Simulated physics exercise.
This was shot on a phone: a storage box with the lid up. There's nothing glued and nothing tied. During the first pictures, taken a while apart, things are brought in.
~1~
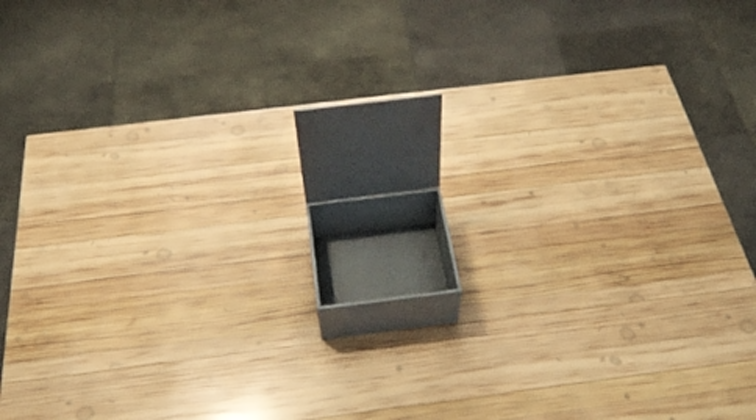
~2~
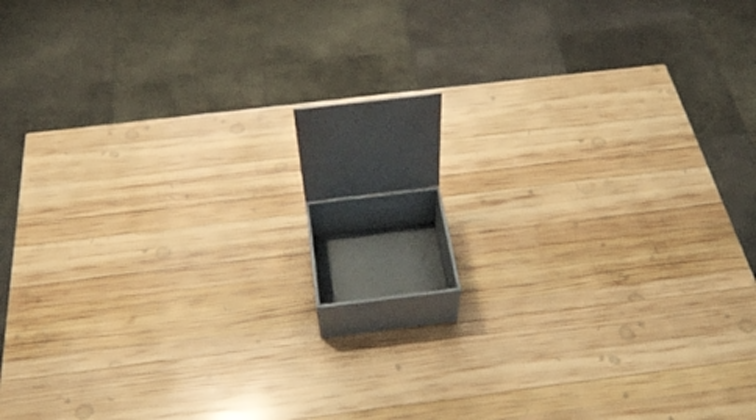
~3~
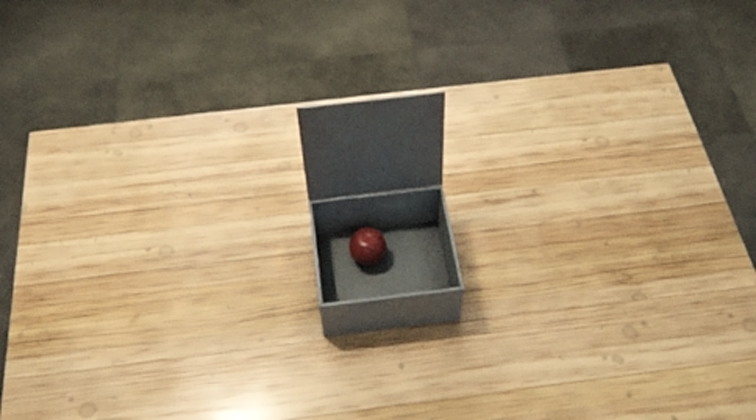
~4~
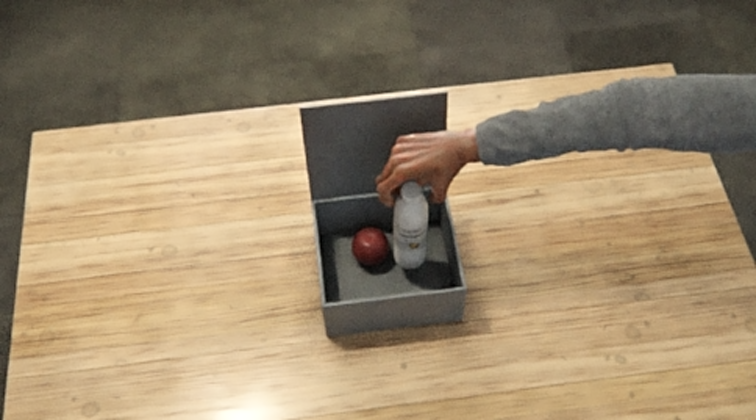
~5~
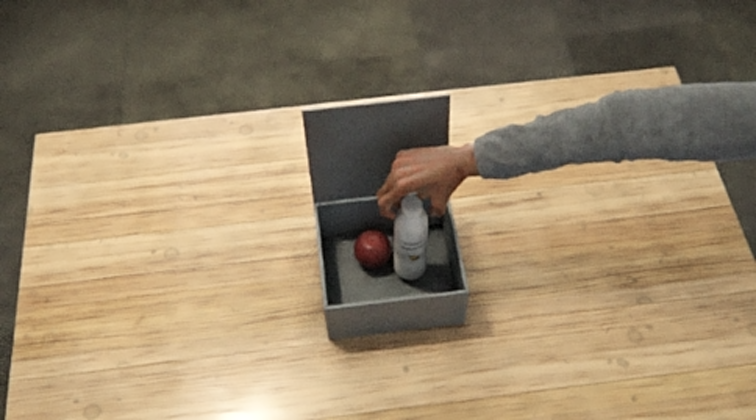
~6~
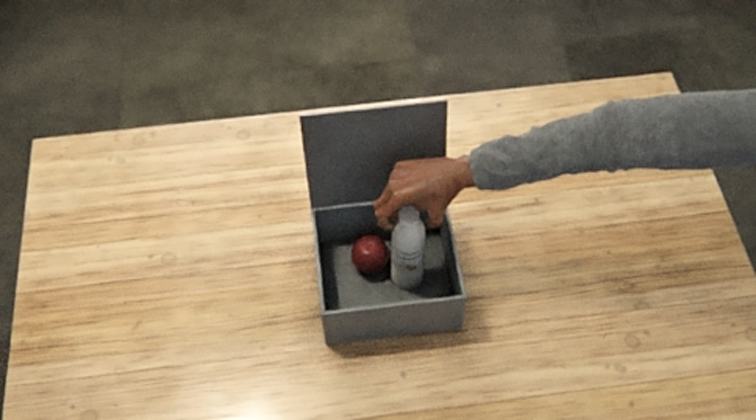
A hand in a grey sleeve reaches in from the right with a white bottle and lowers it slightly inside an open grey box, beside a red apple that appears there after the box is first seen empty. The box, its lid raised at the back, sits mid-table on pale striped wood above a dark floor. The view looks down from the front, shifting very slightly.
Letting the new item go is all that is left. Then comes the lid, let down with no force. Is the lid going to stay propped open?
The lid is going to stop short.
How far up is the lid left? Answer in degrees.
It comes to about 50°.
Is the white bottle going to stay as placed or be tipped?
By the end it has kept its angle.
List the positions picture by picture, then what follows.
In the first picture, the last thing is not in view yet.
In the second picture, the last thing is not in view yet.
In the third picture, the last thing is not in view yet; red apple (368, 247).
In the fourth picture, on its way; white bottle (410, 225); red apple (370, 247).
In the fifth picture, on its way; white bottle (411, 237); red apple (373, 249).
In the sixth picture, put in, still held; white bottle (408, 247); red apple (370, 255).
Then, 1.10 s after the last picture, lid starting down.
Then, 1.40 s after the last picture, lid 72° above the rim.
Then, 1.70 s after the last picture, lid 52° above the rim.
Then, 3.80 s after the last picture, lid 50° above the rim.
At rest, lid 50° above the rim; both in place. Seen from the same camera at the end, white bottle near (408, 247).
